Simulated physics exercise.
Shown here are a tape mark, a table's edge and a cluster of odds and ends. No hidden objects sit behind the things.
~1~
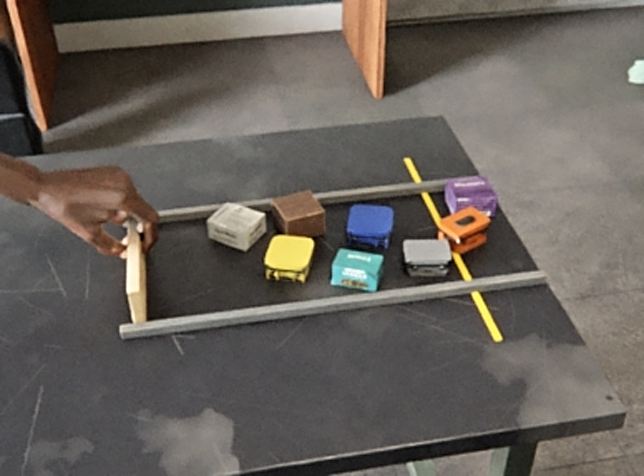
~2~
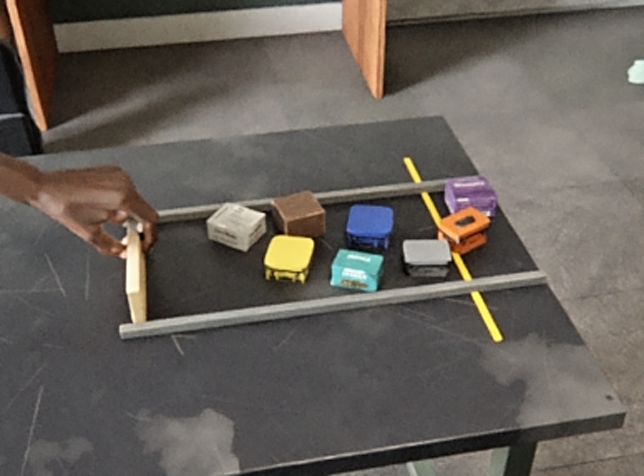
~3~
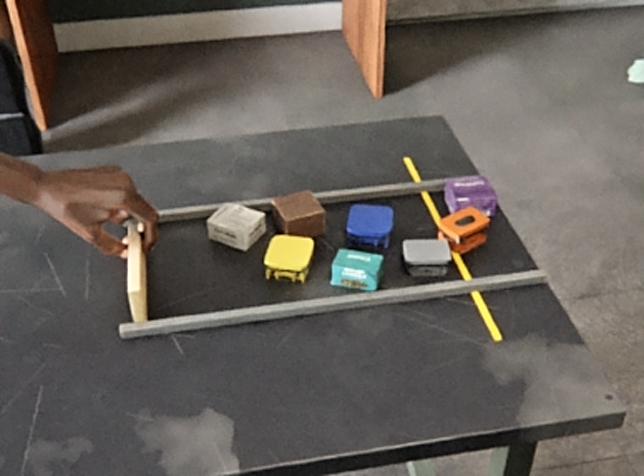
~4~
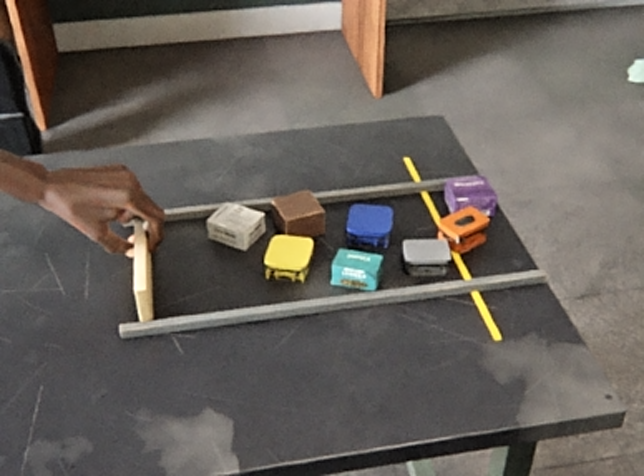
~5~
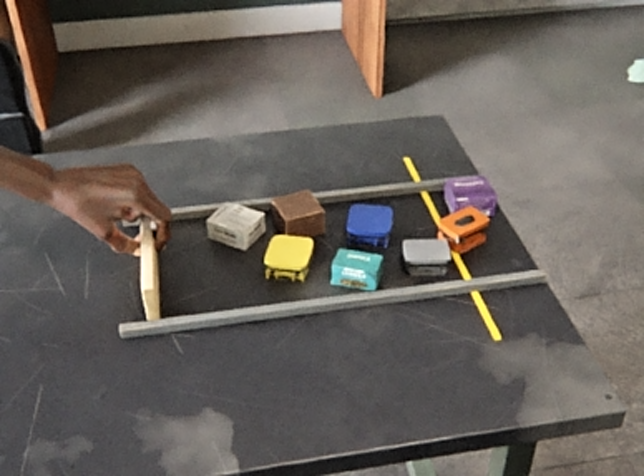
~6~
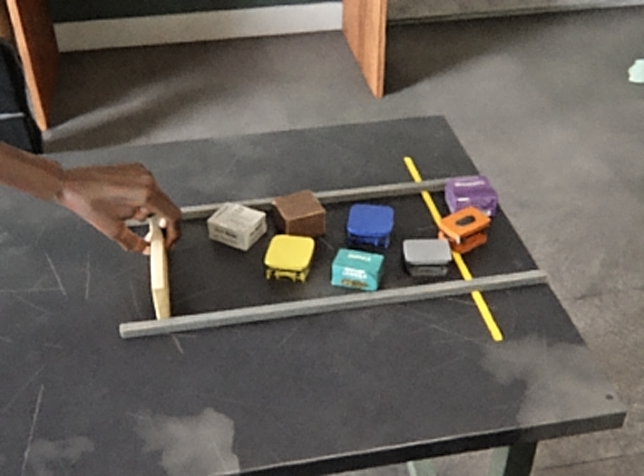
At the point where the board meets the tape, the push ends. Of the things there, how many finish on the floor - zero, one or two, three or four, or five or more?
One or two finish on the floor.
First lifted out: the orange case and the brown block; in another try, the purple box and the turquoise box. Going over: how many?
The first removal gives 1, the second gives 0.
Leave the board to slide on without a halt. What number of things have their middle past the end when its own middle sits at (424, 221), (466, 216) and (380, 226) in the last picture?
Place by place: 1, 5 and 0.
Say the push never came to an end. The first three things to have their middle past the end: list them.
Ranked earliest first, the purple box comes before the orange case, which comes before the brown block.
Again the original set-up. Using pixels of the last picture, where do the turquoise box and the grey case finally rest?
The first comes to rest at (479, 259), and the second at (517, 255).
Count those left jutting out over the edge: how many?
You'd get 3.
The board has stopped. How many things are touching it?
It touches 3.
Soon after, none off yet; purple box at rest near (471, 197); orange case at rest near (464, 231); grey case at rest near (427, 258).
Then, none off yet; purple box moved a little near (494, 194); orange case moved about its own width near (491, 235); grey case moved about its own width near (474, 261).
At rest, the number that fall off is one or two; fallen, orange case and purple box.
